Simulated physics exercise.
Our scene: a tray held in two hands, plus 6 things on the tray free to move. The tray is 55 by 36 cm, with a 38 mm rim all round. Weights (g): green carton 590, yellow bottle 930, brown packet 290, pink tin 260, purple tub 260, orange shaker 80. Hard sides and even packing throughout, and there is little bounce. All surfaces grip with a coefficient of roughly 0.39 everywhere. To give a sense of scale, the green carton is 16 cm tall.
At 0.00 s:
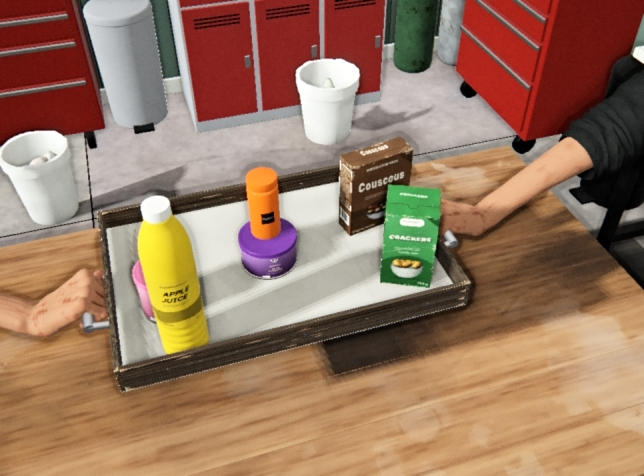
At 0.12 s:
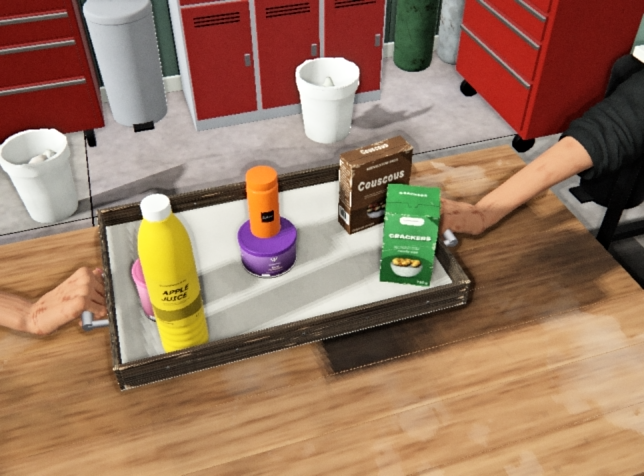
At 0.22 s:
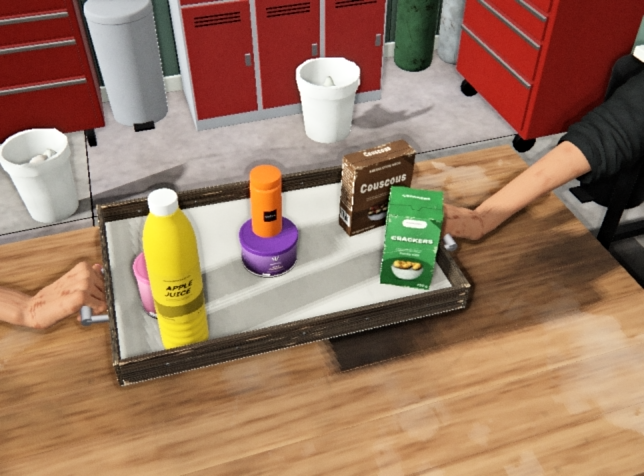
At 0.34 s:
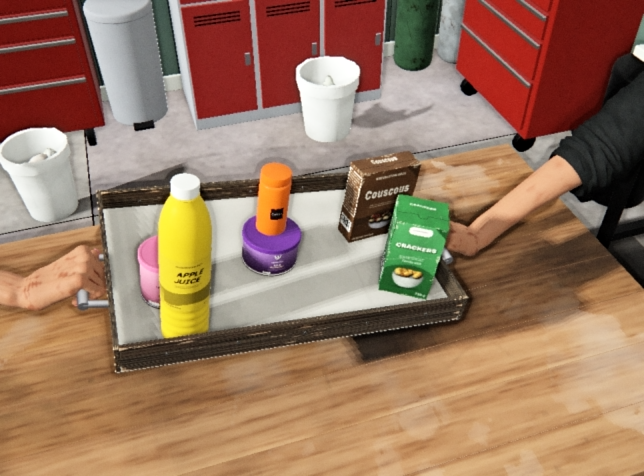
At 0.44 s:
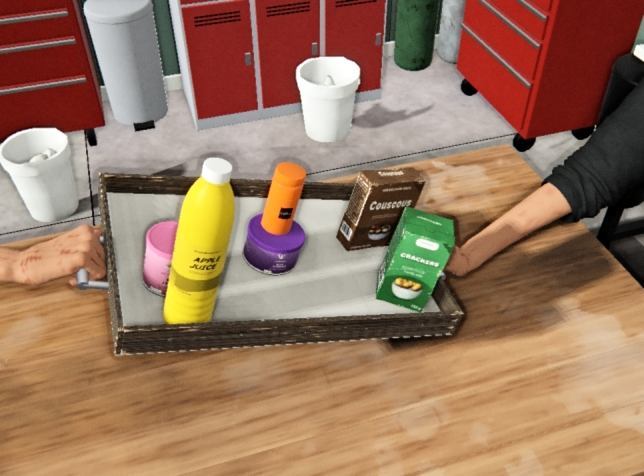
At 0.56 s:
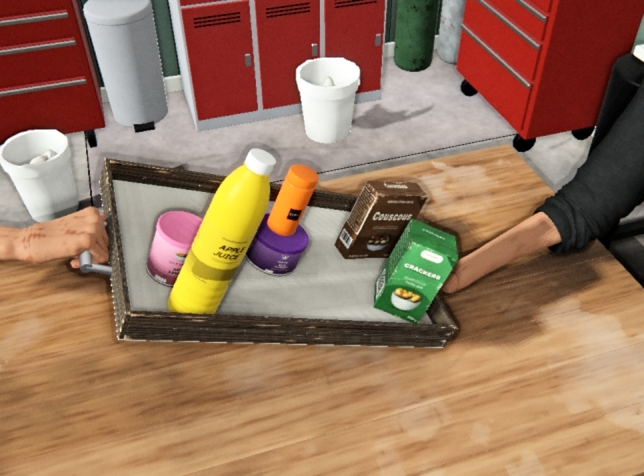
Two hands, one at each side, hold a dark-rimmed tray above a wooden table in a workshop with red cabinets and white bins, seen from above by a still camera. A yellow bottle and pink tin sit at left, an orange shaker on a purple tub mid-tray, brown and green boxes at right. The hands tilt the tray right side down, and the bottle leans right with it.
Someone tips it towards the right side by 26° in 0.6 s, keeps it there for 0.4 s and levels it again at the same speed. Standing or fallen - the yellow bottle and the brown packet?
Yellow bottle: Fallen; brown packet: Standing.
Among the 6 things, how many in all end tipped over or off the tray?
The count is 1.
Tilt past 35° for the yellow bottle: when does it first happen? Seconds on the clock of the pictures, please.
It happens near 0.7 s.
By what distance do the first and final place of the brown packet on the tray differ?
Roughly 1 centimetres.
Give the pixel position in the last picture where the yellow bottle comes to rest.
You'll find it at about (368, 281).
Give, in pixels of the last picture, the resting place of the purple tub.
Look near (330, 234) and you'll find it.
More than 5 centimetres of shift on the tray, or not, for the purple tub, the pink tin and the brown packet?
Well, the purple tub winds up somewhere else; the pink tin winds up somewhere else; and the brown packet remains where it was.
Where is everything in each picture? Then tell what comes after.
In the first frame, tray level; yellow bottle (173, 281); brown packet (375, 187).
In the second frame, tray level; purple tub (268, 246); orange shaker (264, 203).
In the third frame, tray at 2°, right edge down; green carton (411, 239).
In the fourth frame, tray at 8°, right edge down; purple tub (271, 244); orange shaker (274, 200).
In the fifth frame, tray at 16°, right edge down; green carton (414, 260).
In the sixth frame, tray at 23°, right edge down; yellow bottle (224, 238) tipped 4° from how it sat; brown packet (381, 221).
After 0.76 s, tray at 26°, right edge down; yellow bottle tipped 48° from how it sat near (293, 256); orange shaker slid 4 cm; pink tin slid 3 cm.
After 0.86 s, tray at 26°, right edge down; yellow bottle on its side near (328, 304); orange shaker slid 7 cm; pink tin slid 6 cm.
After 0.96 s, tray at 26°, right edge down; yellow bottle on its side near (353, 305); orange shaker tipped 13° from how it sat; pink tin slid 10 cm.
After 1.36 s, tray at 16°, right edge down; yellow bottle on its side near (369, 295); pink tin slid 18 cm; orange shaker slid 13 cm.
At rest (2.2 s), tipped over on the tray, yellow bottle; not toppled but over 5 cm from the start, pink tin, purple tub and orange shaker; the other 2 in place, give or take 5 cm. In the last view, yellow bottle near (368, 281), brown packet near (377, 185).
